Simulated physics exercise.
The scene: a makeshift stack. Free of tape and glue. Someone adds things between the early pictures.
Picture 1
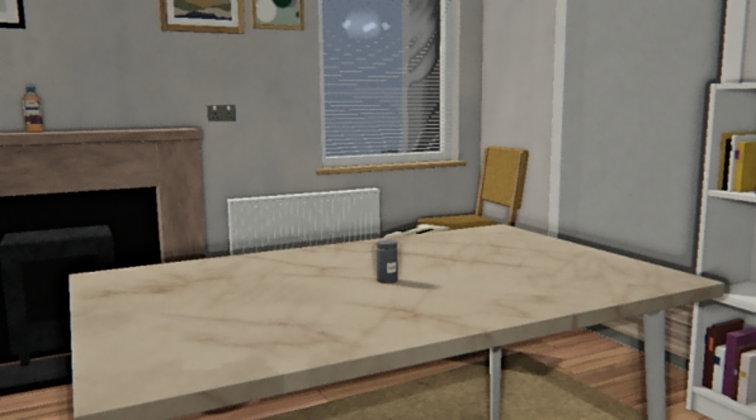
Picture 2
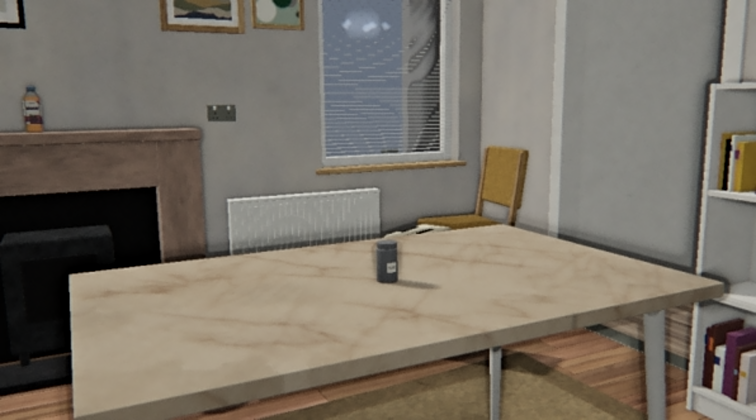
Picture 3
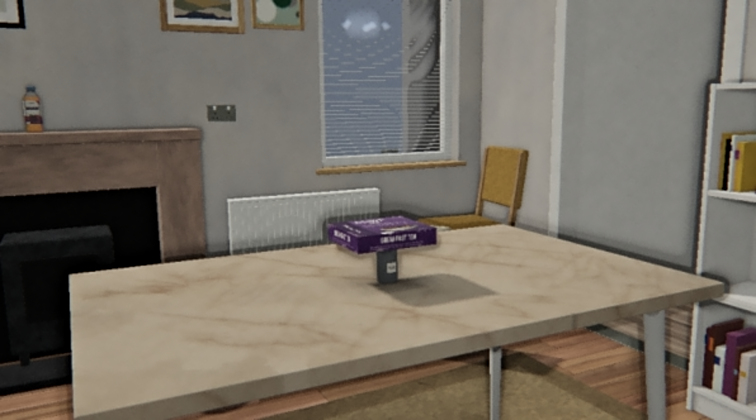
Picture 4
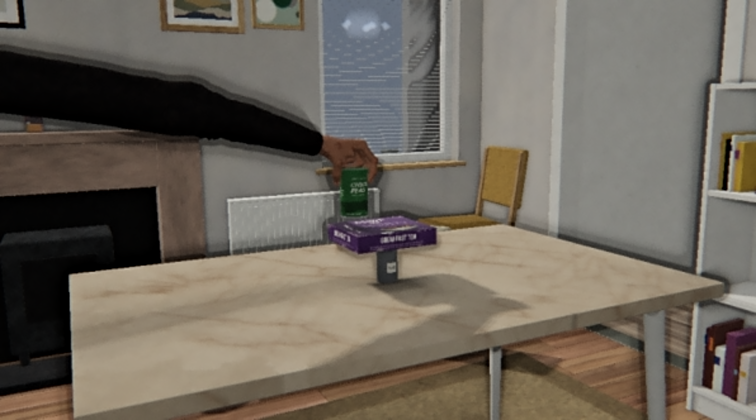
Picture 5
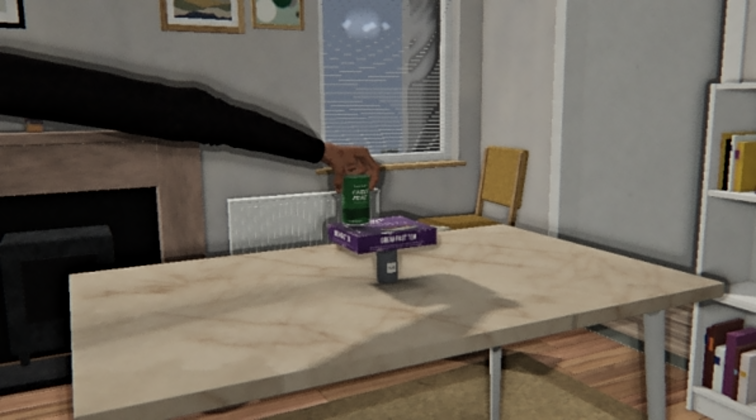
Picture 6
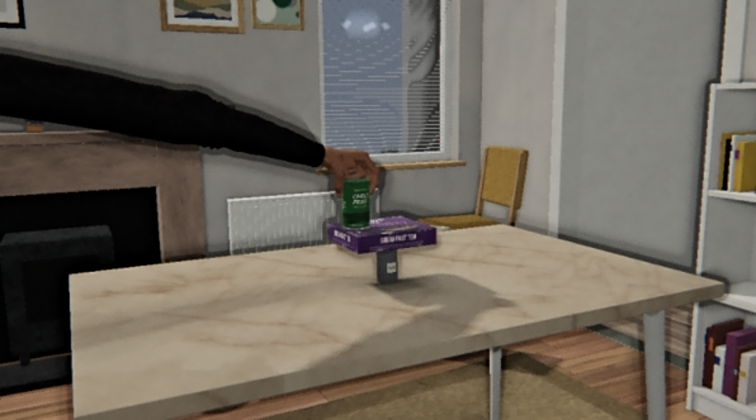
A hand lowering a green tin onto a purple box that has appeared atop a small grey container on a marble-patterned table.
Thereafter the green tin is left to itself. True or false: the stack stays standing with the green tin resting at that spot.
False.
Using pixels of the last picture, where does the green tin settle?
Roughly at pixel (290, 282).
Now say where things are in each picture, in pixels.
In the first picture, the last thing is not in view yet; grey shaker (387, 262).
In the second picture, the last thing is not in view yet; grey shaker (387, 262).
In the third picture, the last thing is not in view yet; grey shaker (387, 262).
In the fourth picture, on its way; green tin (354, 193); grey shaker (387, 262).
In the fifth picture, on its way; green tin (356, 200); grey shaker (387, 262).
In the sixth picture, in place under the hand; green tin (356, 204); grey shaker (387, 262).
Then, 0.50 s later than the last frame, green tin now fallen; purple packet tilted by 66°.
Then, 0.70 s later than the last frame, purple packet tilted by 71°.
Then, 1.10 s later than the last frame, purple packet now fallen; grey shaker on its side.
Then, 1.70 s later than the last frame, grey shaker on its side.
When it is over, fallen, green tin and purple packet; lying over in the stack, grey shaker. End places, in pixels of the last picture, green tin near (290, 283). The stack gives way.
